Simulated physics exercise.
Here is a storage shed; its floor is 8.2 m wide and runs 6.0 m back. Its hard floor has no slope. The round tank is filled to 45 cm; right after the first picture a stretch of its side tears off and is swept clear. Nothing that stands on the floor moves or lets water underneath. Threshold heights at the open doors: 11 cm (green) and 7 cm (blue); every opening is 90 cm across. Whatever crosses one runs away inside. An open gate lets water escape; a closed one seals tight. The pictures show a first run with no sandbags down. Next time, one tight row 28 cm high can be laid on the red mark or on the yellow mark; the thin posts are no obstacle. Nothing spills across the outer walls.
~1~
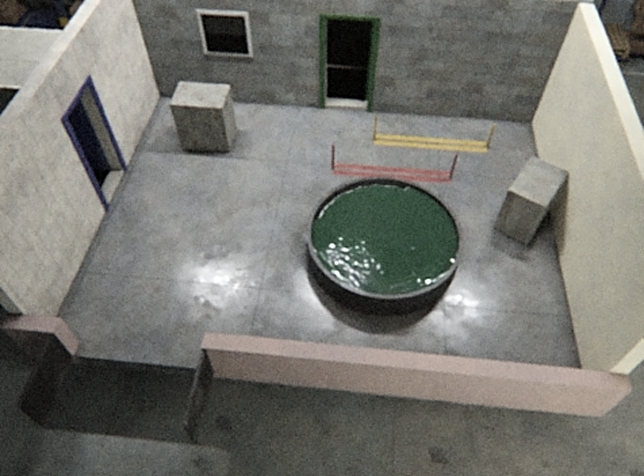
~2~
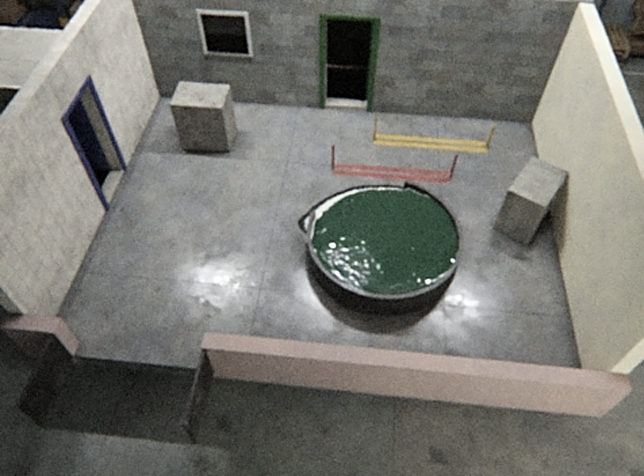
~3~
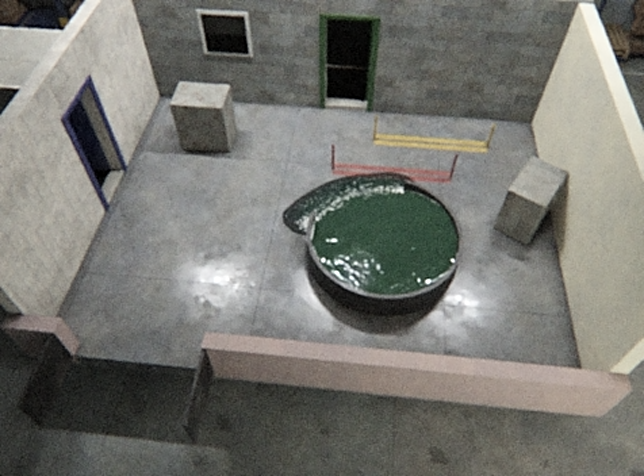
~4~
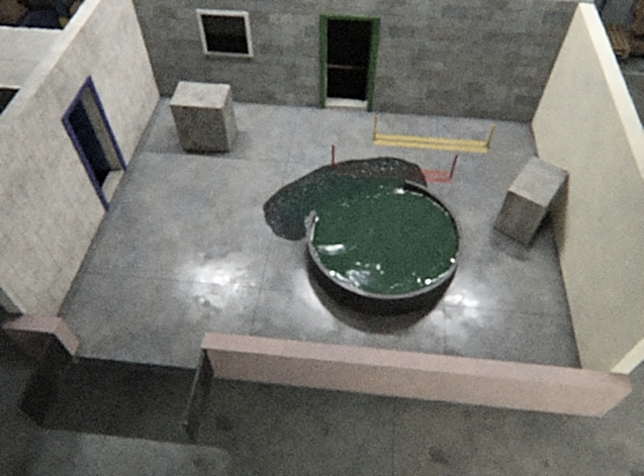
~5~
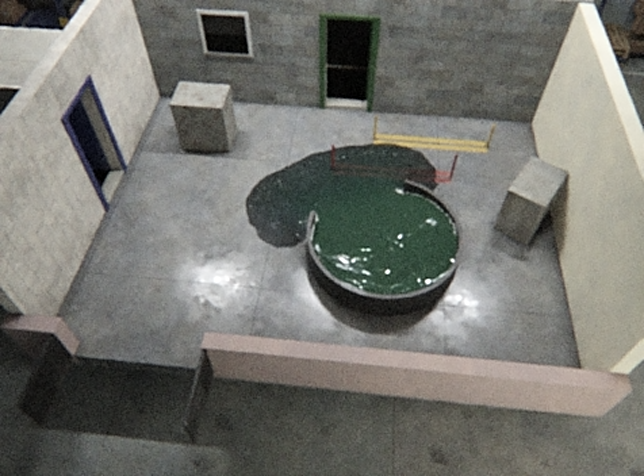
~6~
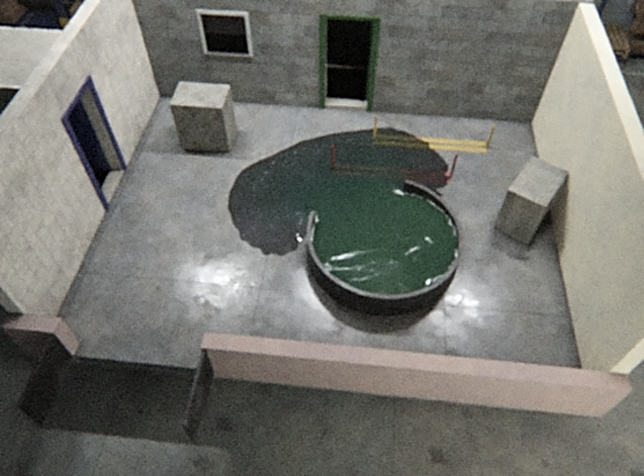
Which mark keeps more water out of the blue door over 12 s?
Choose yellow.
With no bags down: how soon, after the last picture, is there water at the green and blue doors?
Green 0.3 s, blue 2.0 s.
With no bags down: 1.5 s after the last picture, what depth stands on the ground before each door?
In cm: Green 23, blue 0.
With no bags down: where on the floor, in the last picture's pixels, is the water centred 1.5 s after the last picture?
Near (342, 191).
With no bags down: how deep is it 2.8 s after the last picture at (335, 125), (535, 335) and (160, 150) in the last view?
In that order: 13, 0 and 6 cm.
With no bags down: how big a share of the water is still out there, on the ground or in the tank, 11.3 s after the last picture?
About 82 per cent.
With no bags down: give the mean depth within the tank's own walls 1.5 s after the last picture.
Some 21 cm.
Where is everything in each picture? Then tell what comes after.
The first frame shows still water, 45 cm deep, in the round tank at (384, 235).
In the second frame, the front is at a hidden place, 1.1 m from the gap on the round tank's far side; 0.5 m2 of floor is under water; 45 cm left at the back of the round tank.
In the third frame, water pours out on the round tank's far side and has run 1.2 m, to a hidden place; typically 7 cm deep outside, 45 cm at the round tank's back.
In the fourth frame, water pours out on the round tank's far side and has run 1.6 m, to a hidden place; typically 5 cm deep outside, 45 cm at the round tank's back.
In the fifth frame, water pours out on the round tank's far side and has run 1.9 m, to (252, 207); typically 4 cm deep outside, 45 cm at the round tank's back.
In the sixth frame, water pours out on the round tank's far side and has run 2.2 m, to (400, 133); typically 3 cm deep outside, 45 cm at the round tank's back.
Then, 0.7 s after the last picture water covers 30 % of the floor and is deepest (20 cm) near (353, 198) in the run without bags; in at the blue door, 0 L with no bags, 0 L with the row on red, 0 L on yellow.
Then, 1.5 s after the last picture water covers 35 % of the floor and is deepest (25 cm) near (329, 110) in the run without bags; in at the blue door, 0 L with no bags, 0 L with the row on red, 0 L on yellow.
Then, 2.8 s after the last picture water covers 45 % of the floor and is deepest (24 cm) near (150, 119) in the run without bags; in at the blue door, 0 L with no bags, 21 L with the row on red, 0 L on yellow.
Then, 6.3 s after the last picture water covers 70 % of the floor and is deepest (14 cm) near (47, 338) in the run without bags; in at the blue door, 5 L with no bags, 74 L with the row on red, 4 L on yellow.
Then, 11.3 s after the last picture water covers 95 % of the floor and is deepest (8 cm) near (47, 338) in the run without bags; in at the blue door, 5 L with no bags, 80 L with the row on red, 5 L on yellow.
